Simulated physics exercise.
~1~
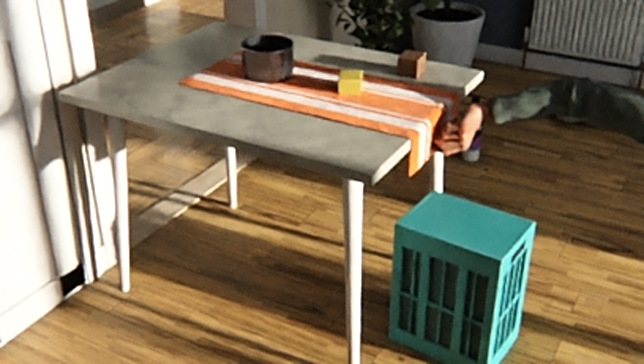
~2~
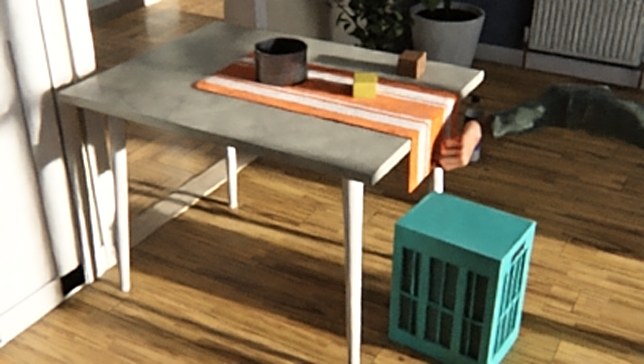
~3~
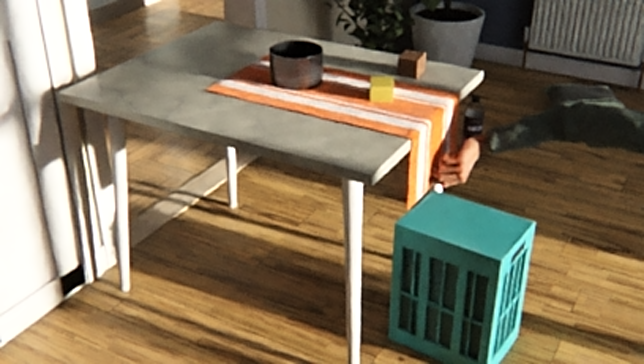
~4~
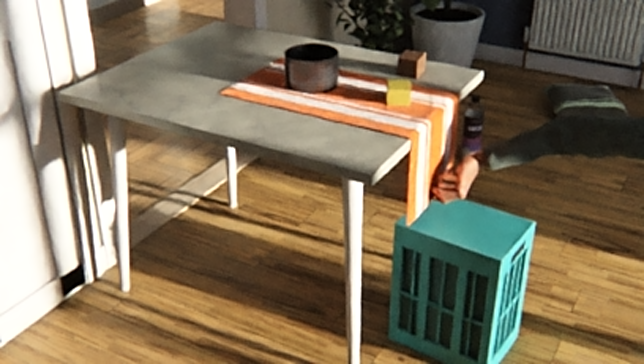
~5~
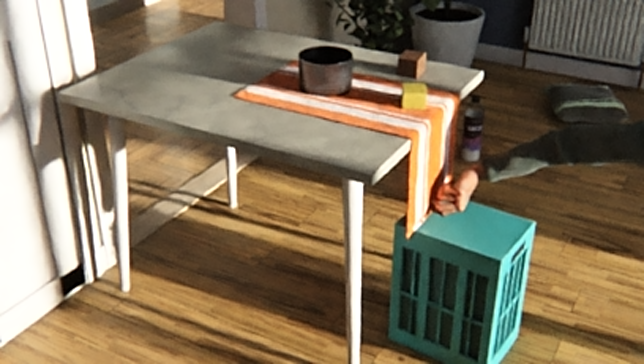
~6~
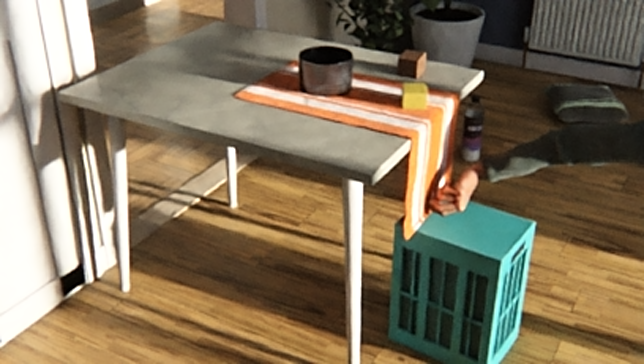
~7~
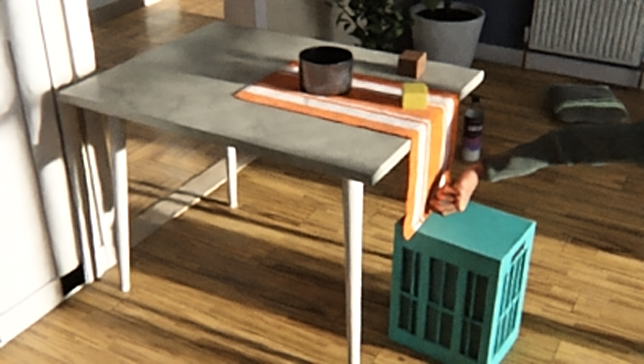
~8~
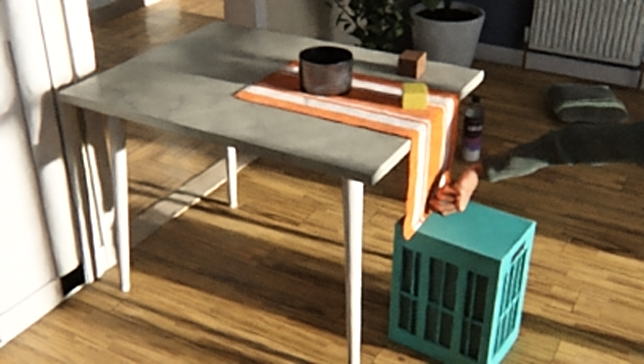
The clip opens on a grey table with an orange striped runner, a dark pot and a yellow block resting on the cloth, and a brown block near the far edge. A hand at the right holds the runner's hanging end above a turquoise crate on the floor. The hand draws the cloth downward, and the pot and yellow block ride along to the right while the brown block stays put. A dark bottle comes into view beside the cloth. The hem reaches the crate and the pulling stops, with both blocks and the pot still on the table.
